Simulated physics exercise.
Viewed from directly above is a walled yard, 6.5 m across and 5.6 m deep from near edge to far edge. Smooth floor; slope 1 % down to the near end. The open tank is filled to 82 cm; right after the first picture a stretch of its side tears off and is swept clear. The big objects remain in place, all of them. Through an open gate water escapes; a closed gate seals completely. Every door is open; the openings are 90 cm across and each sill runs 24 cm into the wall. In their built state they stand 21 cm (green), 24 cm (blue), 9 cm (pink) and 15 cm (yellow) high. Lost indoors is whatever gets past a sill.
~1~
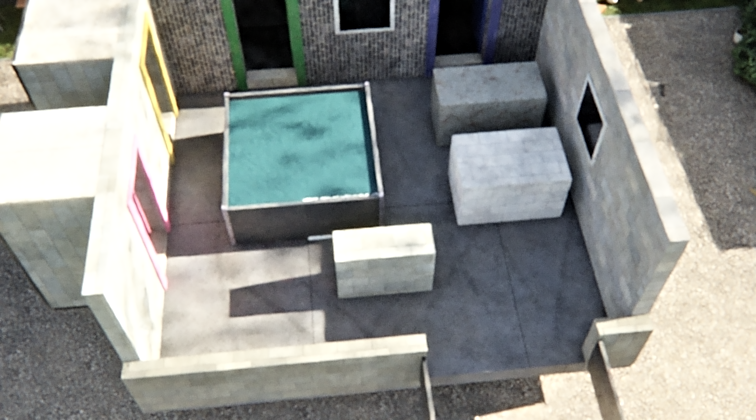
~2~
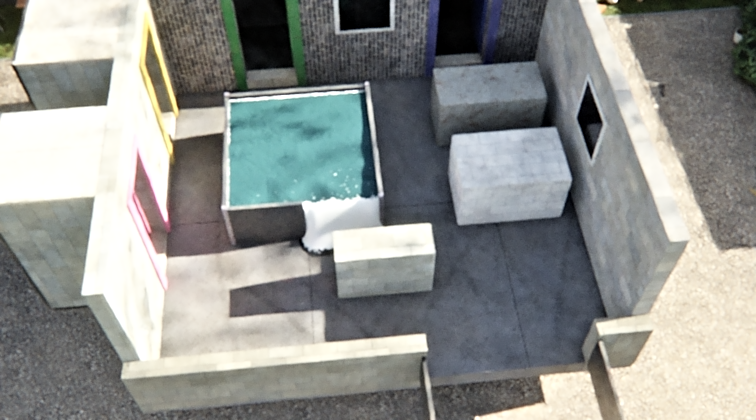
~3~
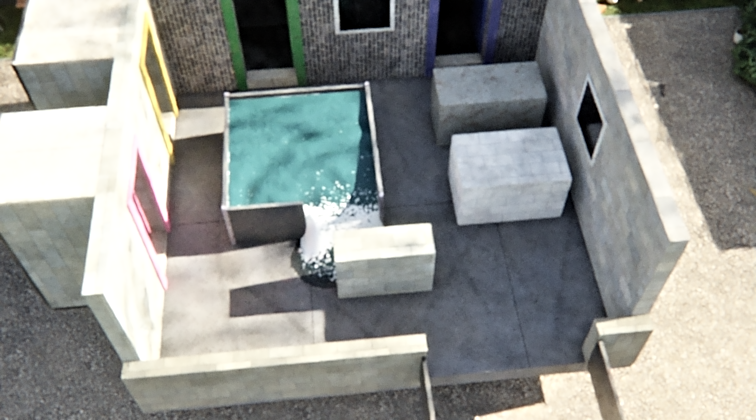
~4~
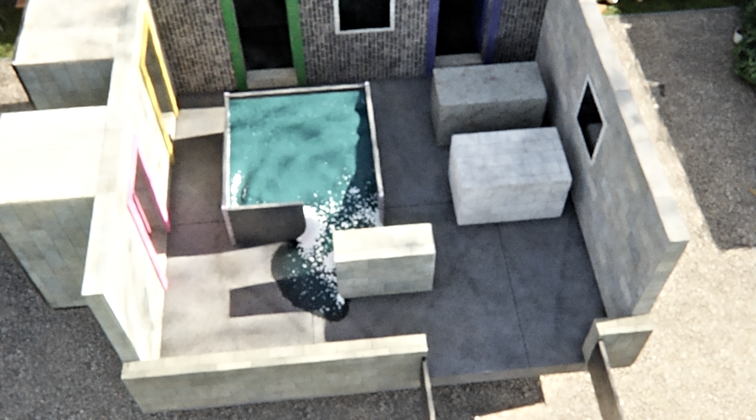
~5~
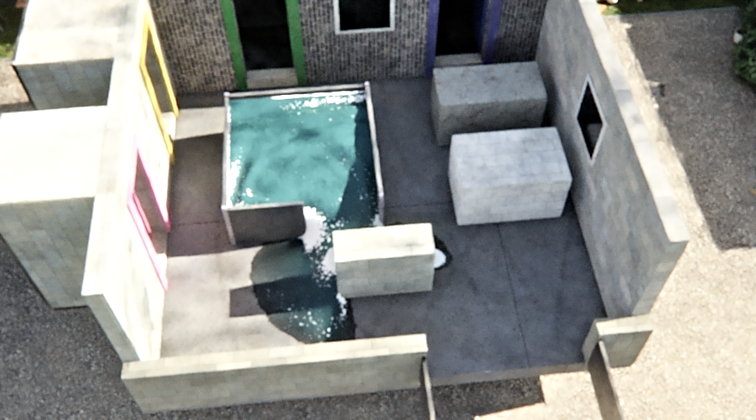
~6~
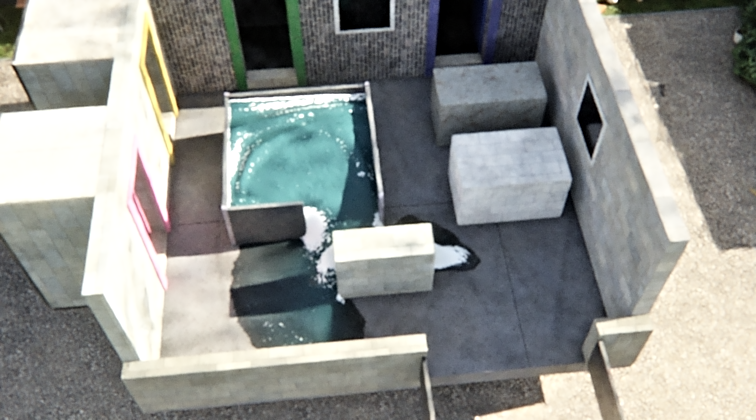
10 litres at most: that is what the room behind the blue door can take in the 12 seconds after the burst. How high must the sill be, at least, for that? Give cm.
About 10 cm.
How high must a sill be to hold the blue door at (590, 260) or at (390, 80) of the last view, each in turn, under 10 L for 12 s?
Minimums: Roughly 34 cm and 12.0 cm.
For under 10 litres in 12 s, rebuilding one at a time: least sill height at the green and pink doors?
About 10.5 cm at green and about 13.0 cm at pink.
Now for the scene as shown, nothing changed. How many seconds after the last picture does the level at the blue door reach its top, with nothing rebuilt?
The depth peaks at about 10.5 seconds.
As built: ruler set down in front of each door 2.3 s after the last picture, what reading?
Depths in cm: Green 0, blue 1, pink 15, yellow 0.
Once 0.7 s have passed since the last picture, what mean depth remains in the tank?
On average, around 58 cm.
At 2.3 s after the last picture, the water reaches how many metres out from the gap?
5.0 m.
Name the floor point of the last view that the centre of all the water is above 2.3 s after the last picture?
About (334, 223).
Then, 0.7 s after the last picture water covers 35 % of the floor, deepest (69 cm) near (355, 259); it has not reached the blue door.
Then, 2.3 s after the last picture water covers 70 % of the floor, deepest (40 cm) near (355, 259); it has not reached the blue door.
Then, 11.3 s after the last picture water covers 100 % of the floor, deepest (19 cm) near (612, 332); 12 cm at the blue door, 0 litres in over its 24 cm sill.
At the blue door as built, the water peaked near 13 cm, 10.3 s after the last picture.
With a sill of 8.5 cm, 21 litres would have come in within the 12 s; with 11.5 cm, 2 litres. So under 10 litres takes about 10 cm.
